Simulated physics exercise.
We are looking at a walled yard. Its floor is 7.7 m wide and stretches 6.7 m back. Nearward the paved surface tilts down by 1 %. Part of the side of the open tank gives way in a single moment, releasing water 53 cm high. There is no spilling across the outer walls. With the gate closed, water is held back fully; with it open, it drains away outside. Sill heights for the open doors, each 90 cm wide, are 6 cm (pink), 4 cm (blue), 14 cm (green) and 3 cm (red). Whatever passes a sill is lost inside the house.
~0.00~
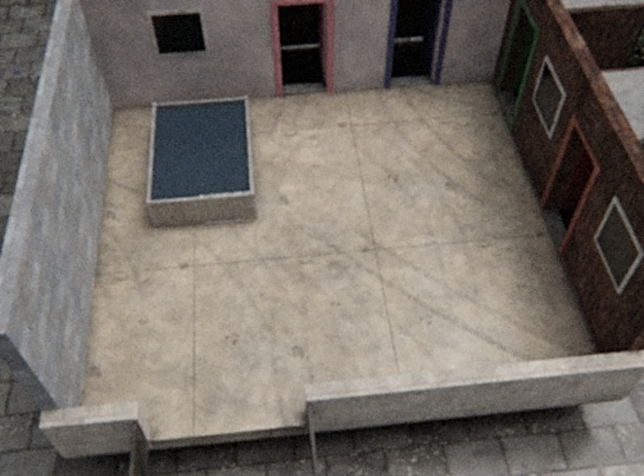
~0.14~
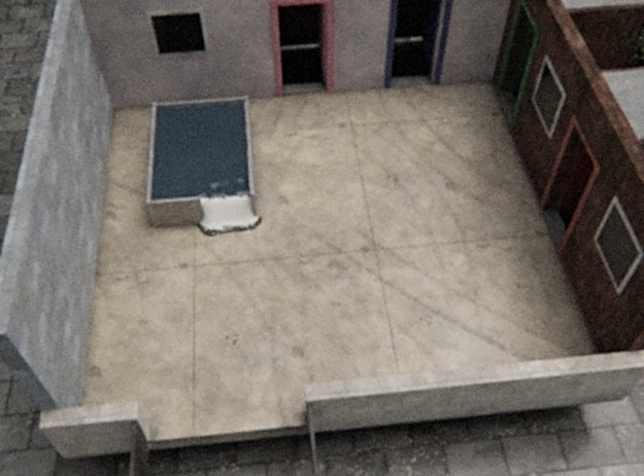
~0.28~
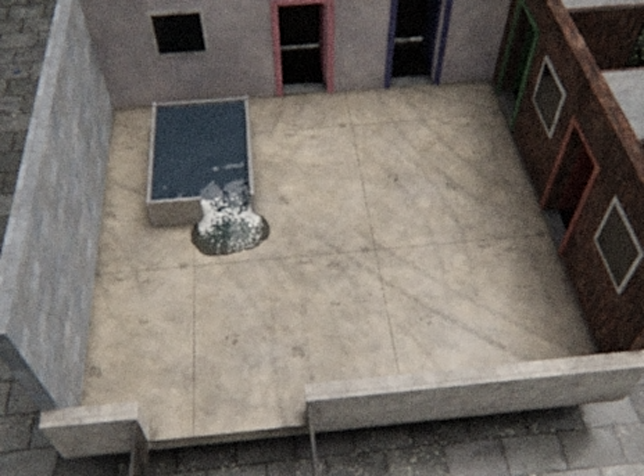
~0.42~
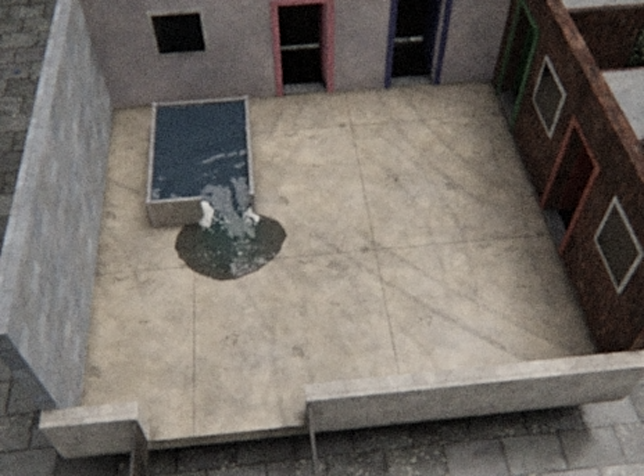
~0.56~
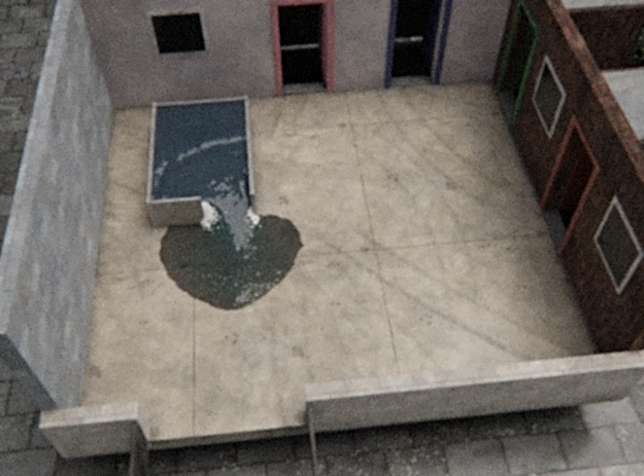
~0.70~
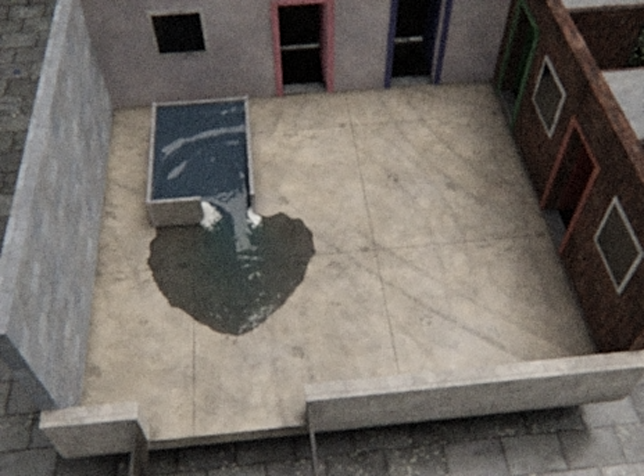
We see a walled yard with an open tank of still water near the back left; part of its near side gives way, and water pours out, spreading across the pale floor in a widening dark pool toward the front.
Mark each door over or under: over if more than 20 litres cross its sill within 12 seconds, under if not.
Marks: Pink door: Under; blue door: Under; green door: Under; red door: Under.
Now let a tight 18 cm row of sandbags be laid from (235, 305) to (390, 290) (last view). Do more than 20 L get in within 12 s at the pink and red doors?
Note - pink: Limit held; red: Limit exceeded.
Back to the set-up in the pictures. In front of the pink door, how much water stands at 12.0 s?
I'd say close to 0.0 cm.
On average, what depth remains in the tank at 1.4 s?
Around 40 cm on average.
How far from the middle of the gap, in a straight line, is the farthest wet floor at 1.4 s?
About 3.8 m out.
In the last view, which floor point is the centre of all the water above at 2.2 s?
Around (222, 214).
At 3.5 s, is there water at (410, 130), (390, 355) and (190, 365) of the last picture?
Respectively: Was missed, got hit, got hit.
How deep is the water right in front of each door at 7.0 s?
Door by door, in cm: Pink reads 0, blue reads 0, green reads 0, red reads 3.
After 1.4 s water covers 20 % of the floor and is deepest (30 cm) near (238, 226); pink door not reached, blue door not reached, green door not reached, red door not reached.
After 2.2 s water covers 30 % of the floor and is deepest (25 cm) near (238, 226); pink door not reached, blue door not reached, green door not reached, red door not reached.
After 3.5 s water covers 35 % of the floor and is deepest (17 cm) near (238, 226); pink door not reached, blue door not reached, green door not reached, red door not reached.
After 7.0 s water covers 50 % of the floor and is deepest (10 cm) near (238, 226); pink door not reached, blue door not reached, green door not reached, red door 3 cm at the sill, 0 L in.
After 12.0 s water covers 65 % of the floor and is deepest (6 cm) near (422, 396); pink door not reached, blue door not reached, green door 2 cm at the sill, 0 L in, red door 3 cm at the sill, 0 L in.
